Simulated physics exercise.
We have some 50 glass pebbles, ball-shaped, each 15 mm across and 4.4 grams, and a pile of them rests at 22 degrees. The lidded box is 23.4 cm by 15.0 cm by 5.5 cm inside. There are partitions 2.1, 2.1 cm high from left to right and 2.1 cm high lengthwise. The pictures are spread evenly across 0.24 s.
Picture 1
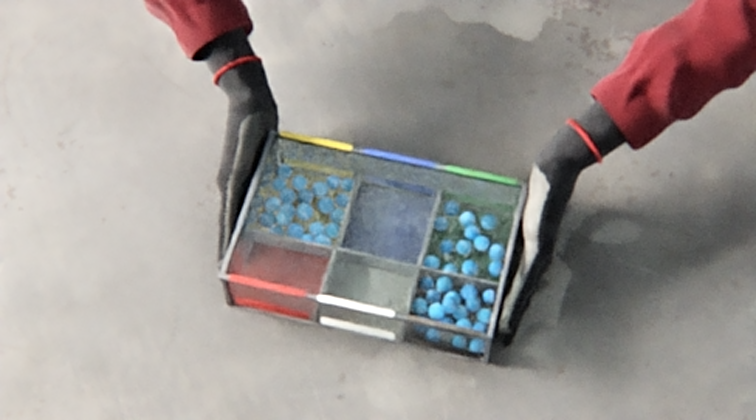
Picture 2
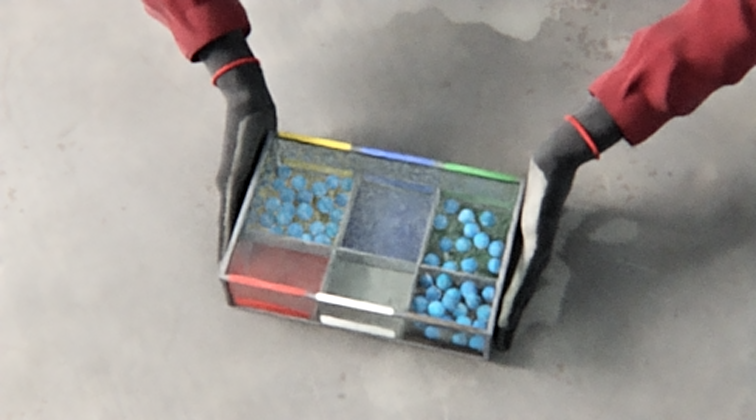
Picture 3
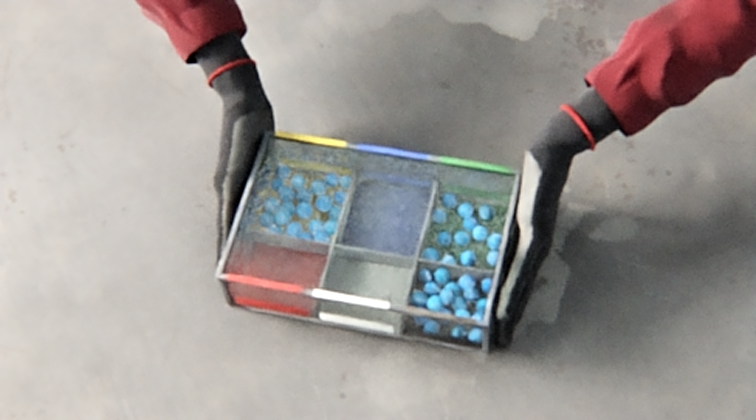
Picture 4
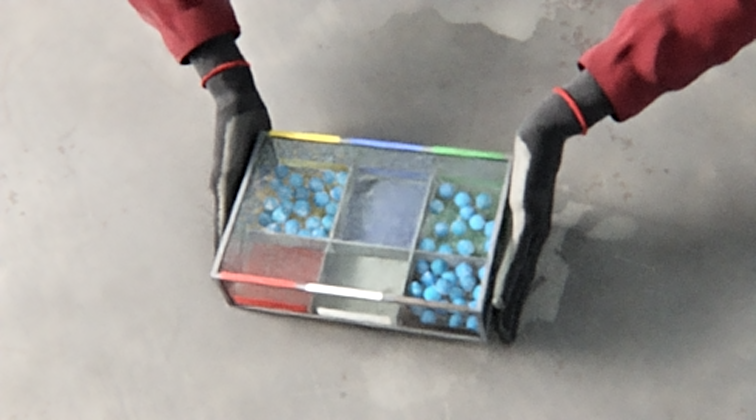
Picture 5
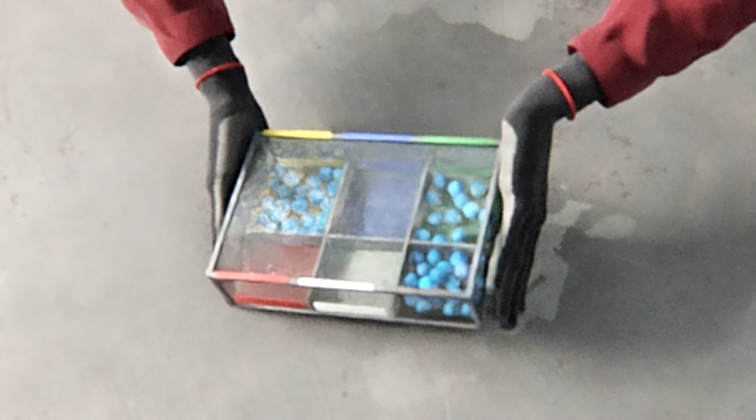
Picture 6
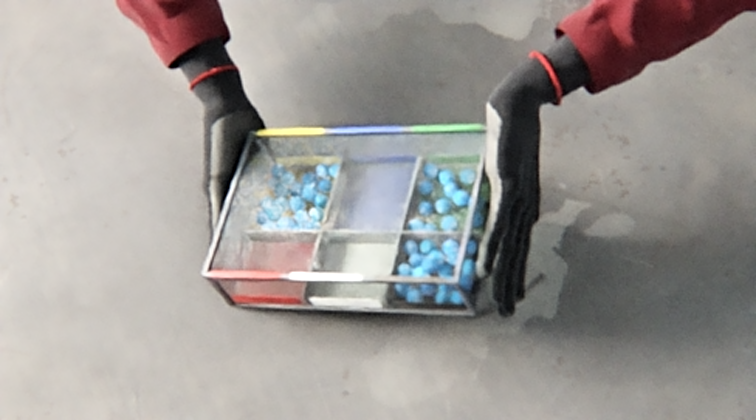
Two gloved hands in red sleeves gripped a clear divided box and slowly turned and tilted it a little, while the blue balls inside stayed in the yellow, green and black sections.
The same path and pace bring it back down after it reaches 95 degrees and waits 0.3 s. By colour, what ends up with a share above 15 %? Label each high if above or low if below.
Red: High; blue: Low; green: Low; yellow: High; white: Low; black: Low.
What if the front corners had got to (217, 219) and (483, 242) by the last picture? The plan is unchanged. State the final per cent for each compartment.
By the end red holds 0%, blue holds 35%, green holds 5%, yellow holds 60%, white holds 0% and black holds 0%.
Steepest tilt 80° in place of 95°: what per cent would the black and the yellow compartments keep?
Shares: Black 10, yellow 55, per cent.
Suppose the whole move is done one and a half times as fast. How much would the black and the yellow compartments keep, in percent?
Per cent - black: 0; yellow: 60.
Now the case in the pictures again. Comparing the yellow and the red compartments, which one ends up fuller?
The larger amount is in the yellow one.
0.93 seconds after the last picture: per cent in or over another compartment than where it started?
Roughly 55 in a hundred.
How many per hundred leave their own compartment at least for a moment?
That share comes to about 60 per cent.
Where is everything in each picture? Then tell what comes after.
The first picture shows box tilt 0 degrees, front corners at (225, 276) and (488, 335); green 25 %, yellow 40 %, black 35 %.
The second picture shows box tilt 1 degrees, front corners at (224, 276) and (487, 331).
The third picture shows box tilt 4 degrees, front corners at (222, 275) and (484, 323), lowest corner left back.
The fourth picture shows box tilt 9 degrees, front corners at (217, 274) and (477, 309), lowest corner left back.
The fifth picture shows box tilt 14 degrees, front corners at (212, 274) and (467, 295), lowest corner left back.
The sixth picture shows box tilt 19 degrees, front corners at (208, 273) and (455, 280), lowest corner left back; green 25 %, yellow 40 %, black 35 %.
Then, 0.93 s after the last picture, tilt 95 degrees; red 20 %, blue 15 %, yellow 50 %, white 10 %, black 5 %.
Then, 1.55 s after the last picture, tilt 49 degrees; red 35 %, yellow 60 %.
Then, 2.21 s after the last picture, tilt 0 degrees; red 35 %, yellow 60 %.
In the end, red 35 %, blue 0 %, green 0 %, yellow 60 %, white 0 %, black 0 %.
